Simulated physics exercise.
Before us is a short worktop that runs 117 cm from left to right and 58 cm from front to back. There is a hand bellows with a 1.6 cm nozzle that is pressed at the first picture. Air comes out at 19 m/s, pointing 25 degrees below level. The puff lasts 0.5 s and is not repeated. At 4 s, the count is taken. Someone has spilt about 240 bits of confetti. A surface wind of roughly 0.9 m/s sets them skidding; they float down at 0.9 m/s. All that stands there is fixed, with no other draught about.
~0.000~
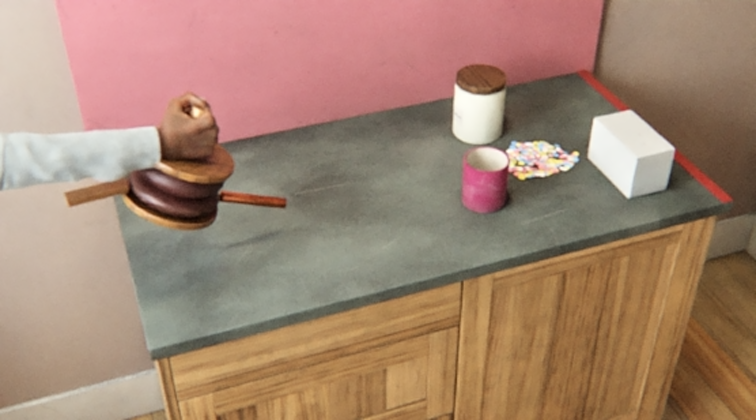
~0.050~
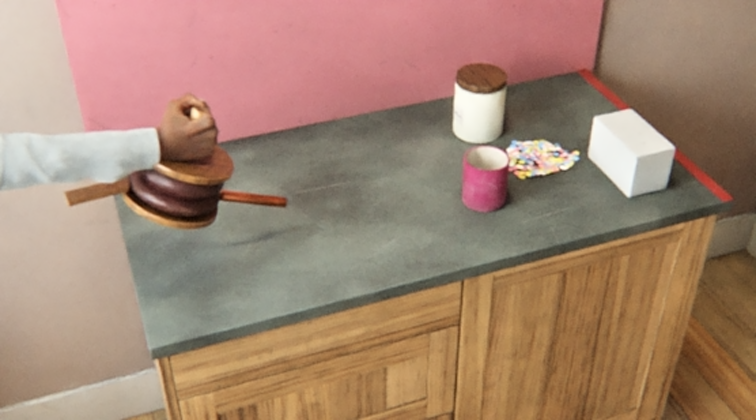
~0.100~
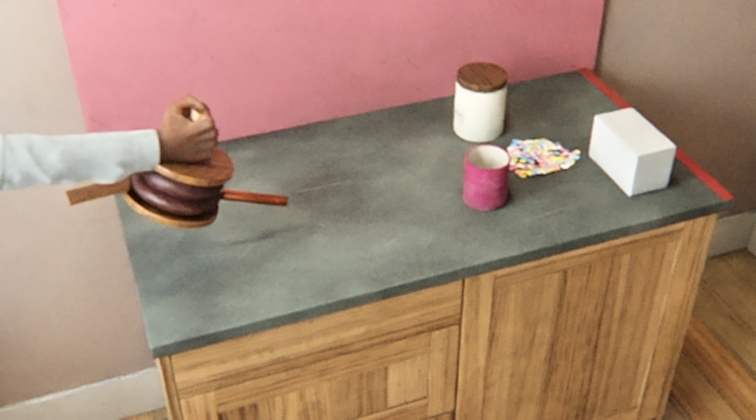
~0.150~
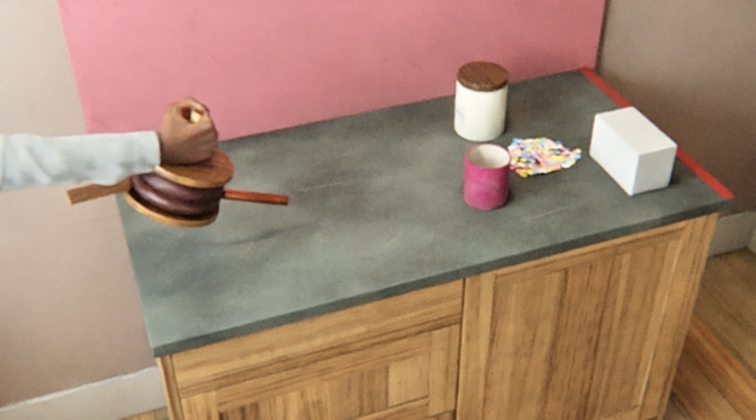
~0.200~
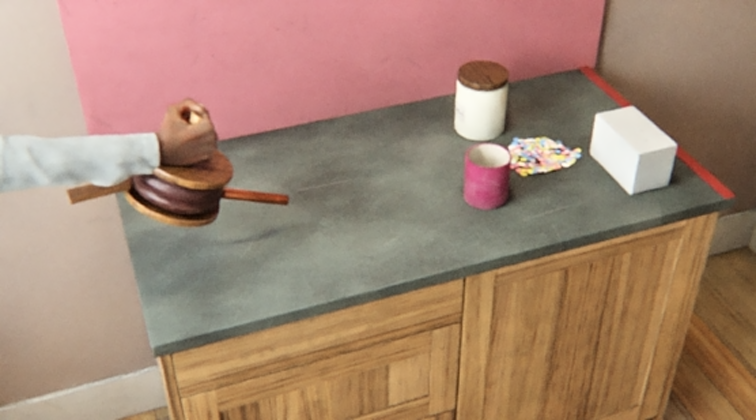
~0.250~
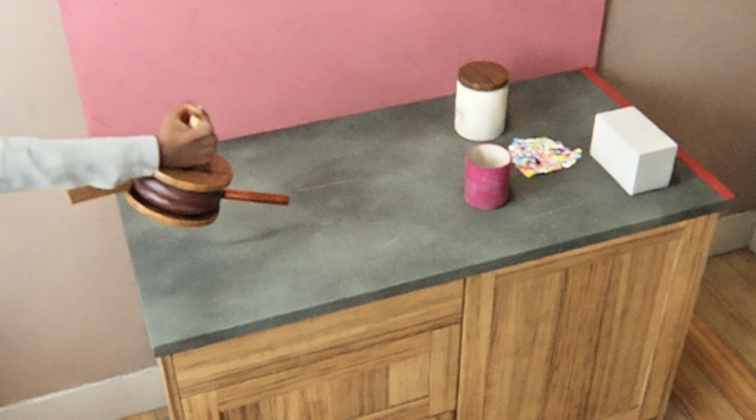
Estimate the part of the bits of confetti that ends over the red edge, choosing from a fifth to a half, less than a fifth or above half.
I expect it to be past the halfway point.
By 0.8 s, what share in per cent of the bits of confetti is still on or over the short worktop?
Close to 30 in a hundred are still there at that time.
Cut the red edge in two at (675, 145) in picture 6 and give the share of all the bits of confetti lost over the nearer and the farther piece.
Roughly 0 % cross the nearer stretch, while around 70 % cross the farther one.
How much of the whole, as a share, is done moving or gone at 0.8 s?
Estimated share: Near 25 %.
After 0.8 s, 30 % are still on the top, 70 % are over the red edge; the middle of those left on the top is near (595, 166).
After 1.3 s, 29 % are still on the top, 71 % are over the red edge; the middle of those left on the top is near (595, 166).
After 2.2 s, 29 % are still on the top, 71 % are over the red edge; the middle of those left on the top is near (595, 166).
After 4.0 s, at the end, 71 % are over the red edge; the middle of those left on the top is near (595, 166).
